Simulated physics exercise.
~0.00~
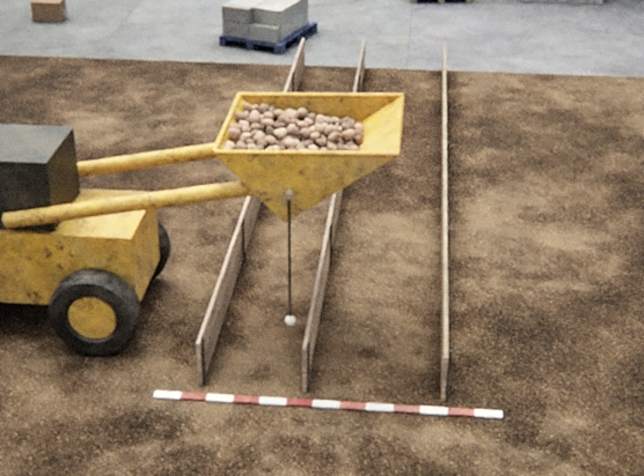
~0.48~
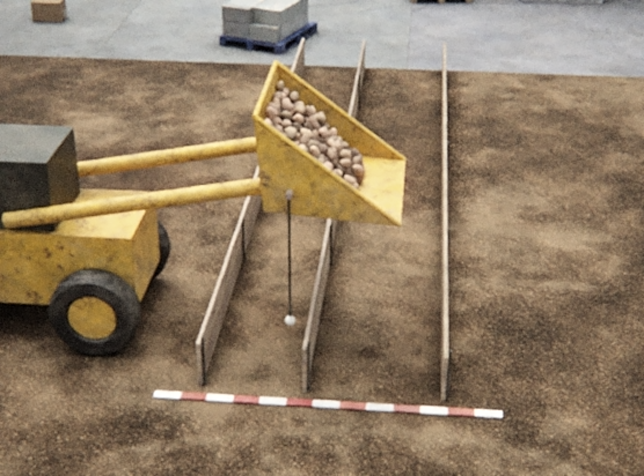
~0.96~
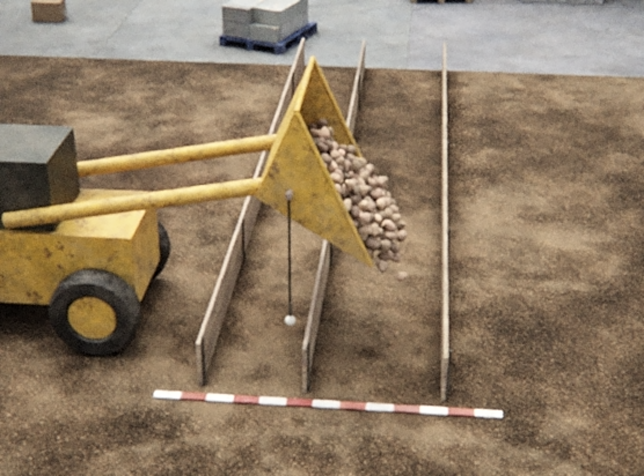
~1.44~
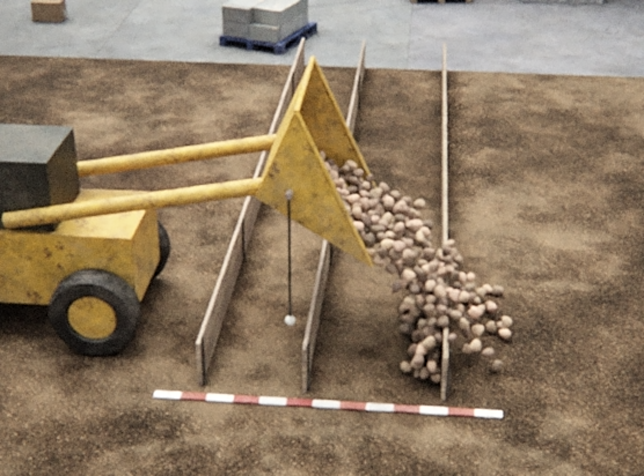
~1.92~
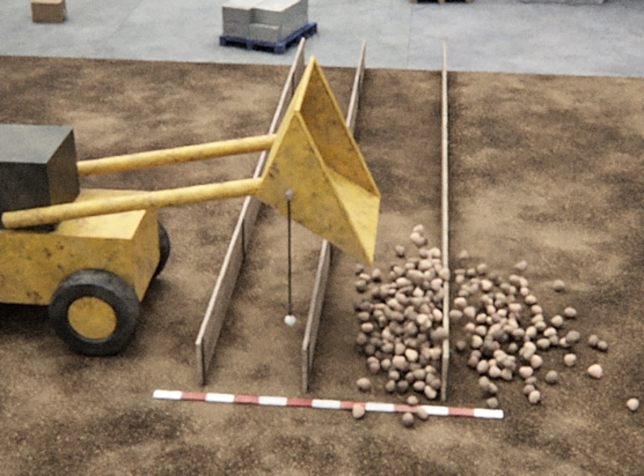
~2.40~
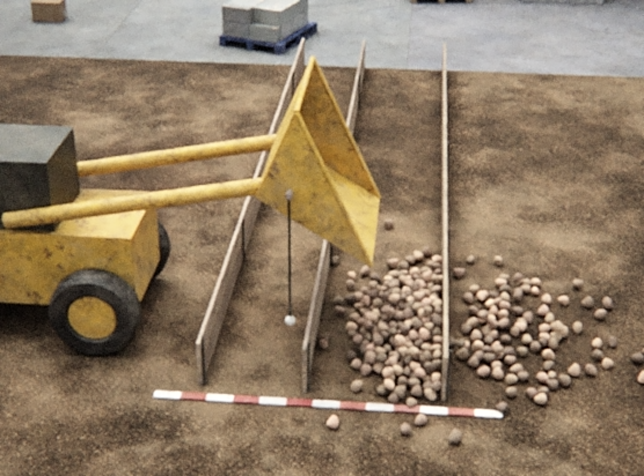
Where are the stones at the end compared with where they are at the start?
At the start the stones sit in the loader's raised yellow bucket. At the end they lie on the ground, lower and farther right, on both sides of the right-hand board.
